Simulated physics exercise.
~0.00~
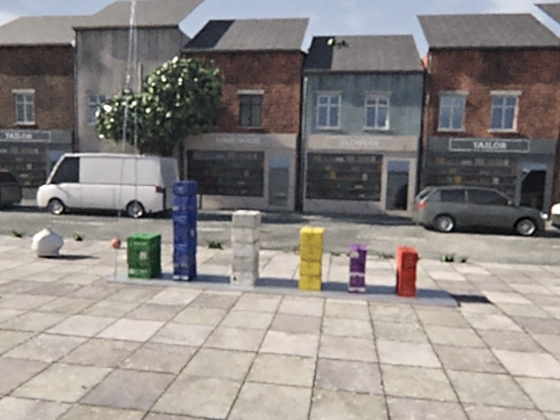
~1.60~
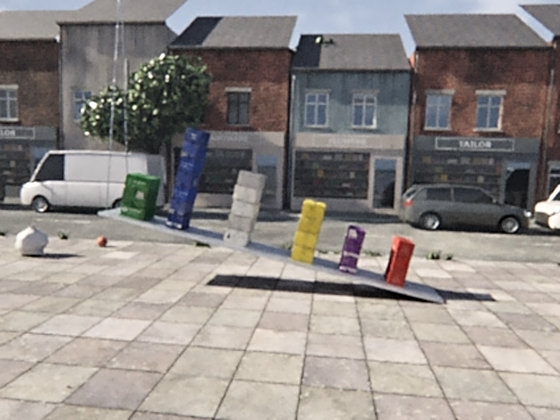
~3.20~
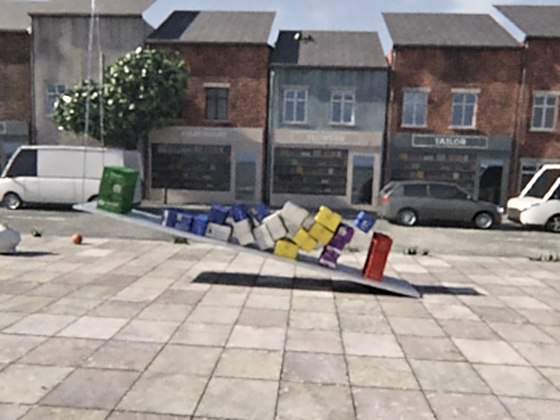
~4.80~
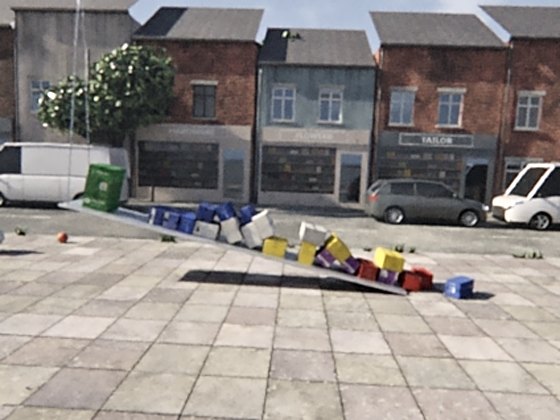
We see six coloured stacks of boxes on a flat rack whose left end rises, tilting them rightward until the blue, pale, yellow and purple stacks topple down the slope, then the red, leaving boxes strewn along it, a blue one on the paving, and green still standing.
